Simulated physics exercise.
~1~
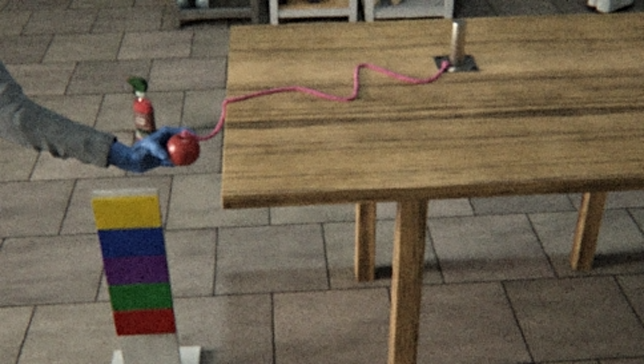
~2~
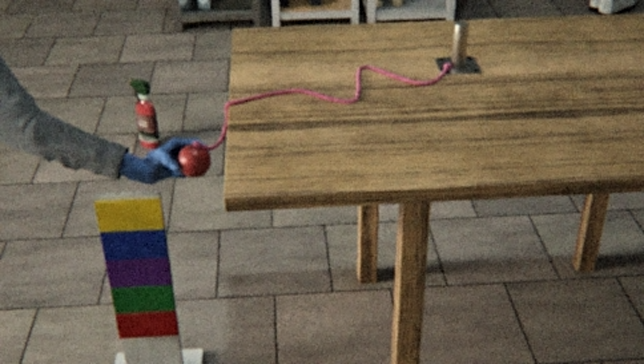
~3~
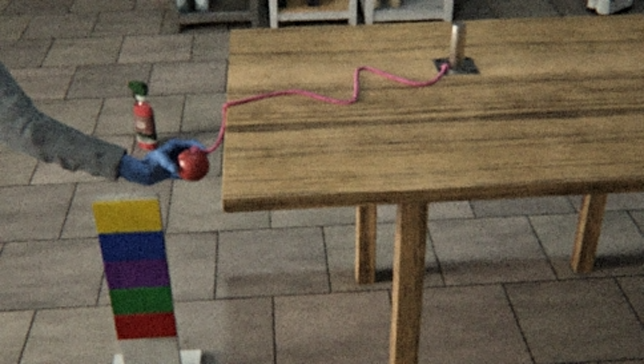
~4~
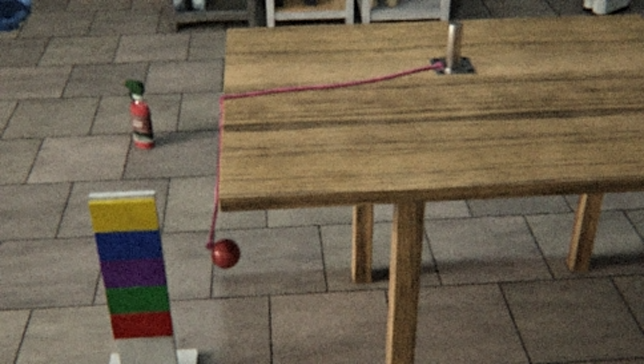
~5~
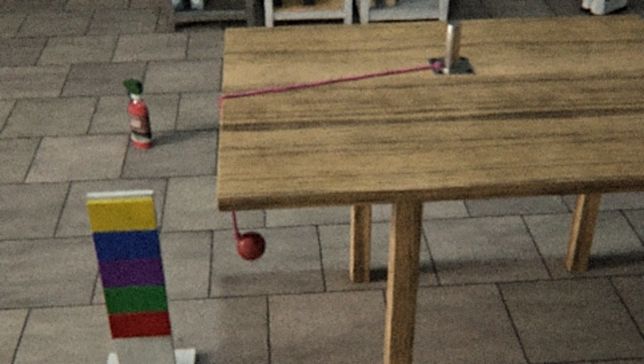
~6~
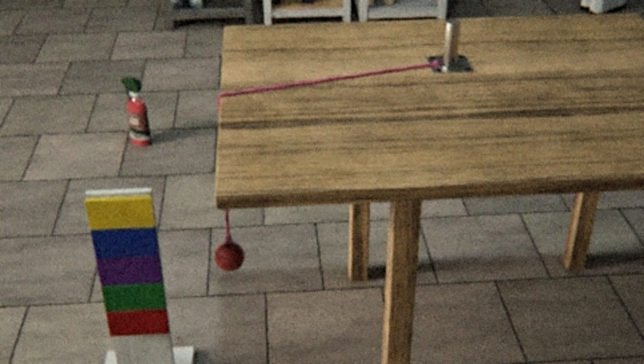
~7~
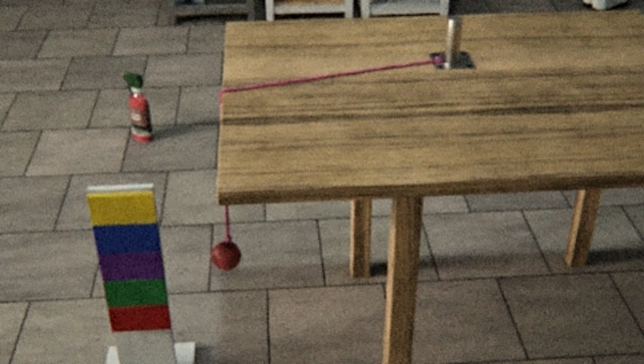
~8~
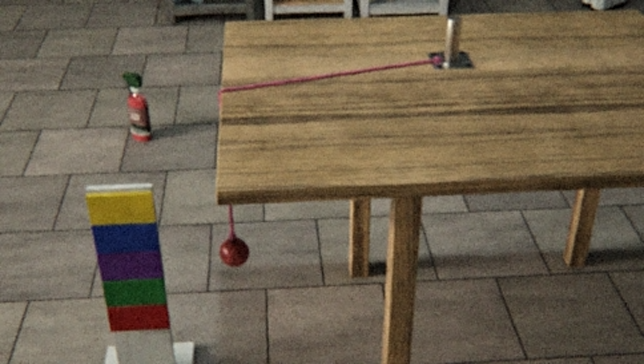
At the edge of a wooden table, a blue-gloved hand let go of a red apple tied by a pink cord to a metal post. The apple dropped, the cord straightened, and after swaying slightly it hung level with the purple band.
